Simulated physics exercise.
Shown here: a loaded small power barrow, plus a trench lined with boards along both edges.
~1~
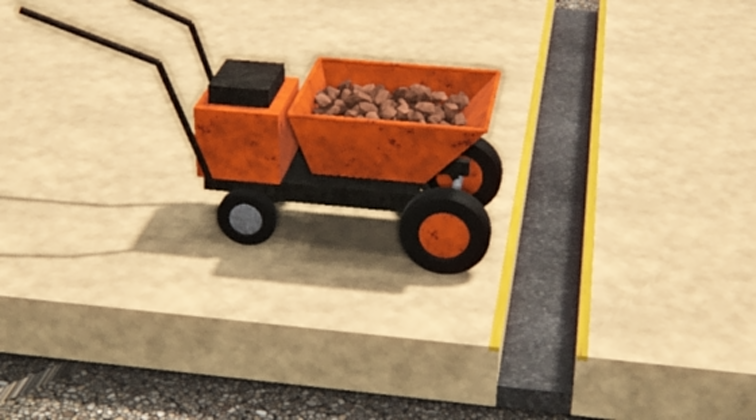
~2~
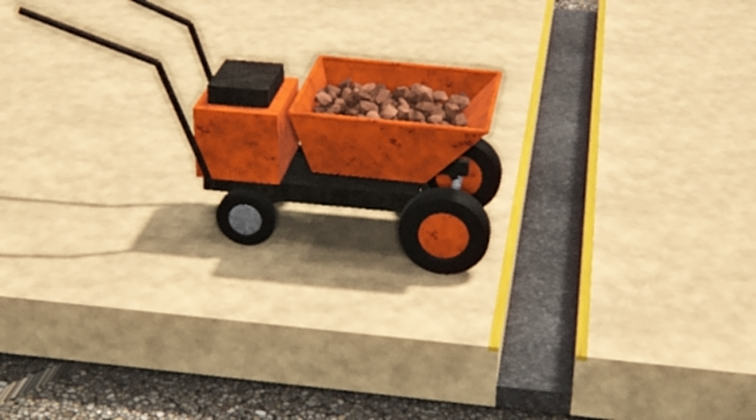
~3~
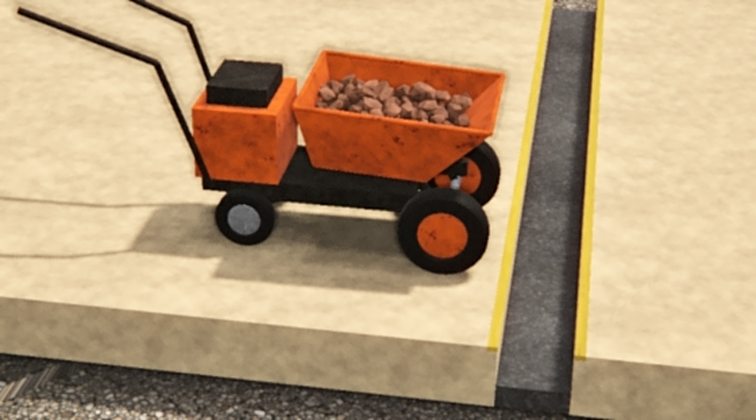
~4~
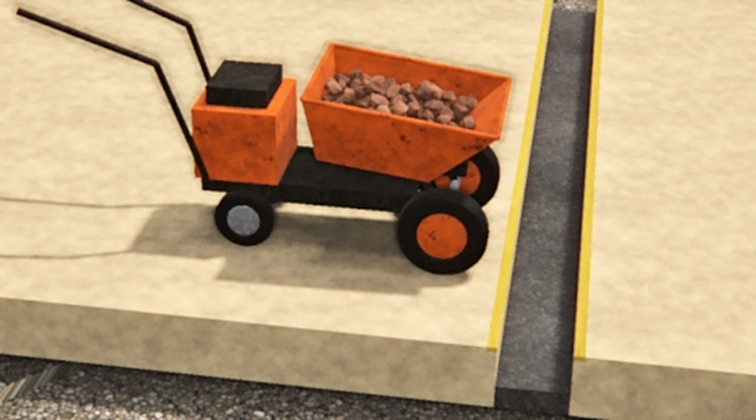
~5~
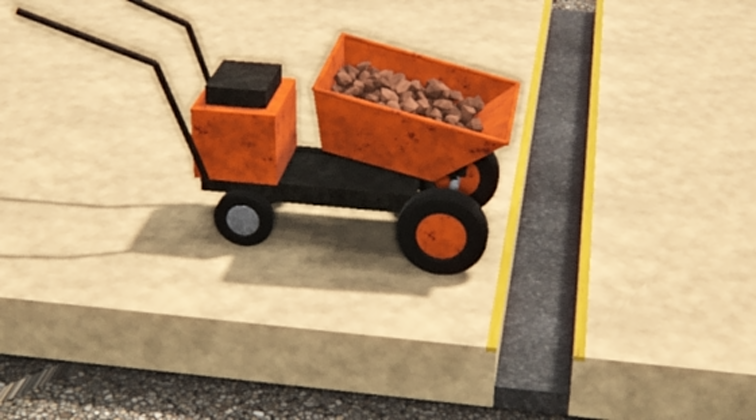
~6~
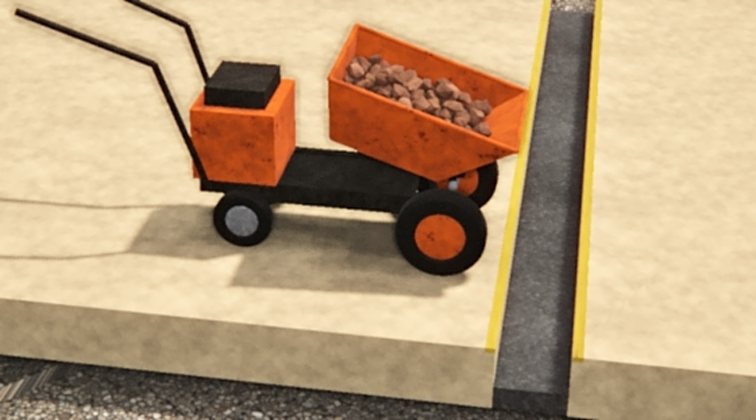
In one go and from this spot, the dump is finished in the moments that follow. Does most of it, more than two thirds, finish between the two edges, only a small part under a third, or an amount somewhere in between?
Only a small part, under a third, finishes between the edges.
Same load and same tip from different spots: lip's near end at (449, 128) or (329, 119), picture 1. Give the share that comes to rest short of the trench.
About 0 %, then 60 %.
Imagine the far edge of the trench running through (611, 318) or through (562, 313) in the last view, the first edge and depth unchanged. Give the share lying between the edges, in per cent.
I'd expect close to 70 in a hundred and then close to 0 in a hundred.
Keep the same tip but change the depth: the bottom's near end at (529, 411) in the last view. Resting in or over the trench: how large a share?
Estimated share: Approx. 20 %.
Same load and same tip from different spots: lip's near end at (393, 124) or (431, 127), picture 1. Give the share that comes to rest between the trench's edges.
That works out to 80 per cent for the first position and 90 per cent for the second.
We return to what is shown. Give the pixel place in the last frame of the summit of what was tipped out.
Roughly (609, 230).
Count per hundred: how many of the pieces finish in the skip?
It works out near 10 percent.
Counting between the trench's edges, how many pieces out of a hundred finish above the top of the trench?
About 5 in a hundred.
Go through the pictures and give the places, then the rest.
In the first picture, lip of the skip (485, 131), level; top of the load (389, 115), lumps of rubble; first edge of the trench (501, 305); far edge (585, 314), the trench over half as wide as the skip, and about half as deep as wide.
In the second picture, lip of the skip (486, 132), level; top of the load (372, 114).
In the third picture, lip of the skip (490, 134), tipped barely; top of the load (375, 111).
In the fourth picture, lip of the skip (498, 138), tipped a little; top of the load (368, 103).
In the fifth picture, lip of the skip (507, 144), tipped a little; top of the load (377, 97).
In the sixth picture, lip of the skip (516, 152), tipped clearly; top of the load (381, 94); first edge of the trench (497, 307); far edge (581, 315).
Just after the last frame, skip tipped steeply; every one in the skip.
A moment on, skip tipped right over; roughly two thirds in the skip; about a tenth in or heaped over the trench; roughly a quarter beyond it; just a few falling.
Further on, skip tipped right over; about a tenth in the skip; roughly a quarter in or heaped over the trench; roughly two thirds beyond it.
When it is over, skip tipped right over; about a tenth in the skip; roughly a quarter in or heaped over the trench; roughly two thirds beyond it.
